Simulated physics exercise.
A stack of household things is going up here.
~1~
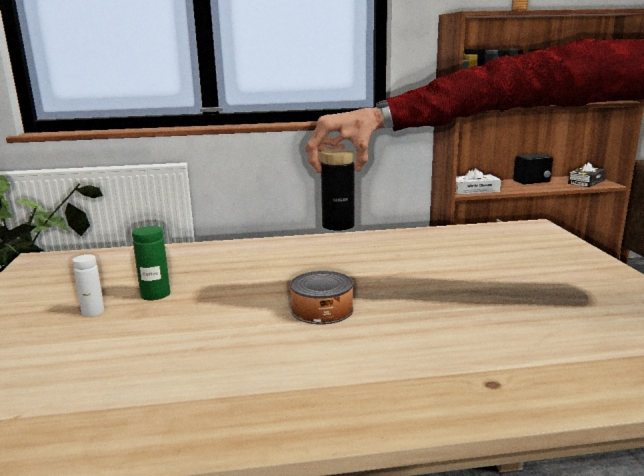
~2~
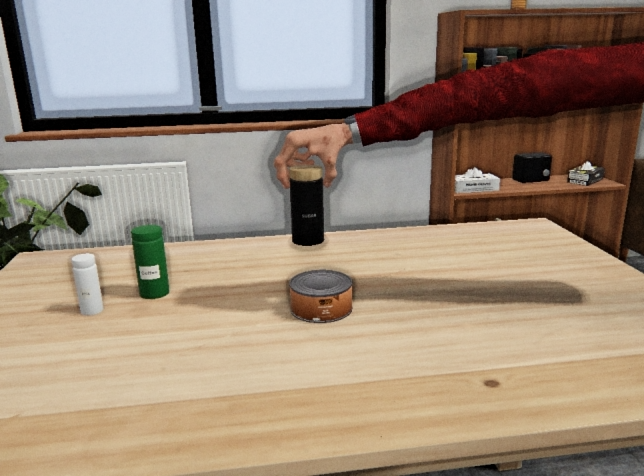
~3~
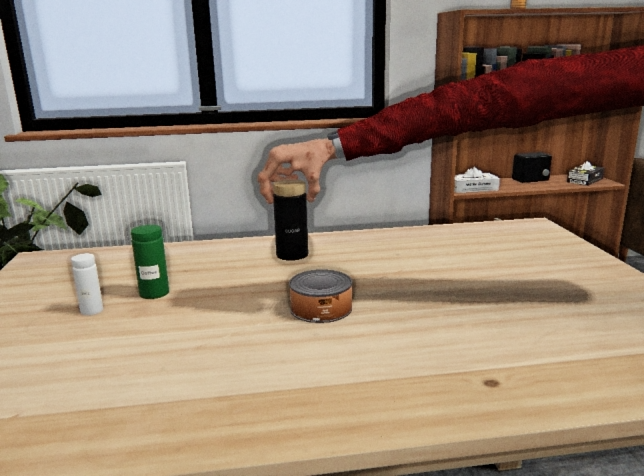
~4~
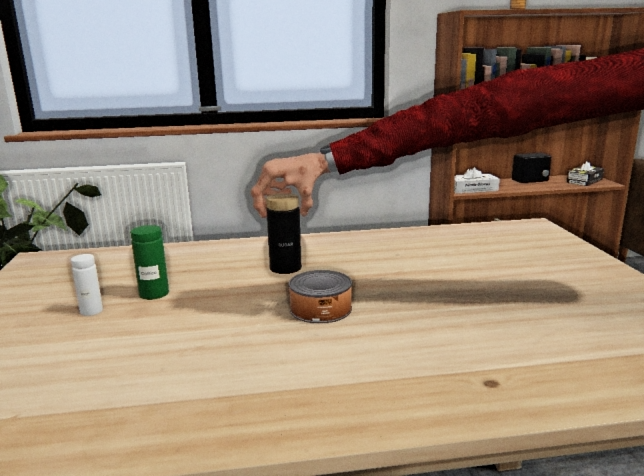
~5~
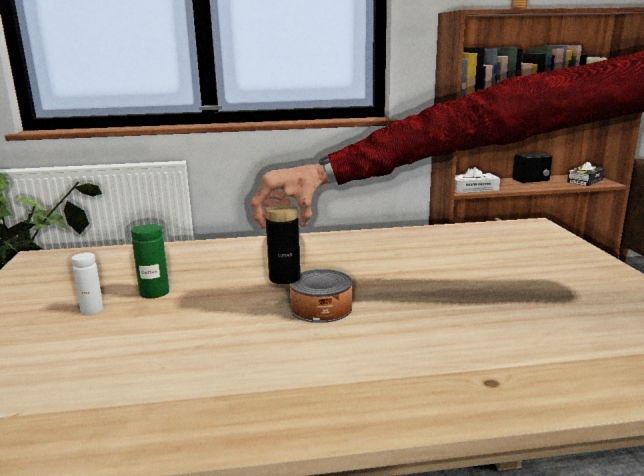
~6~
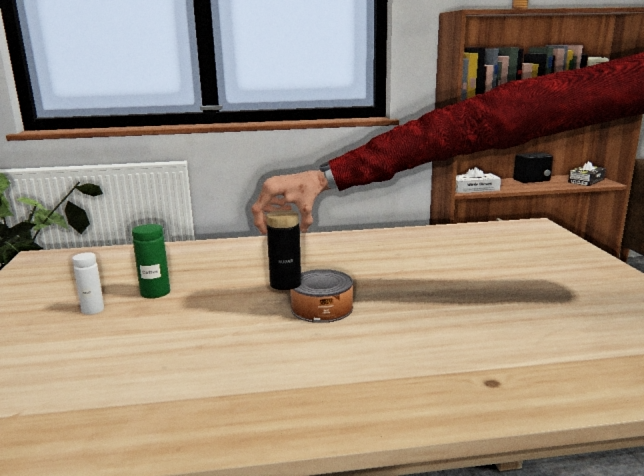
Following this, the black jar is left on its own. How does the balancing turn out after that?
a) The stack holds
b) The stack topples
The answer is b.
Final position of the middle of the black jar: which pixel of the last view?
Roughly at pixel (240, 301).
Then, 0.40 s past the last view, black jar now fallen.
Then, 0.60 s past the last view, nothing new.
Finally, fallen, black jar; the other 3 still in place. Final places as the last picture's camera would see them, black jar near (240, 300). The pile gives way.
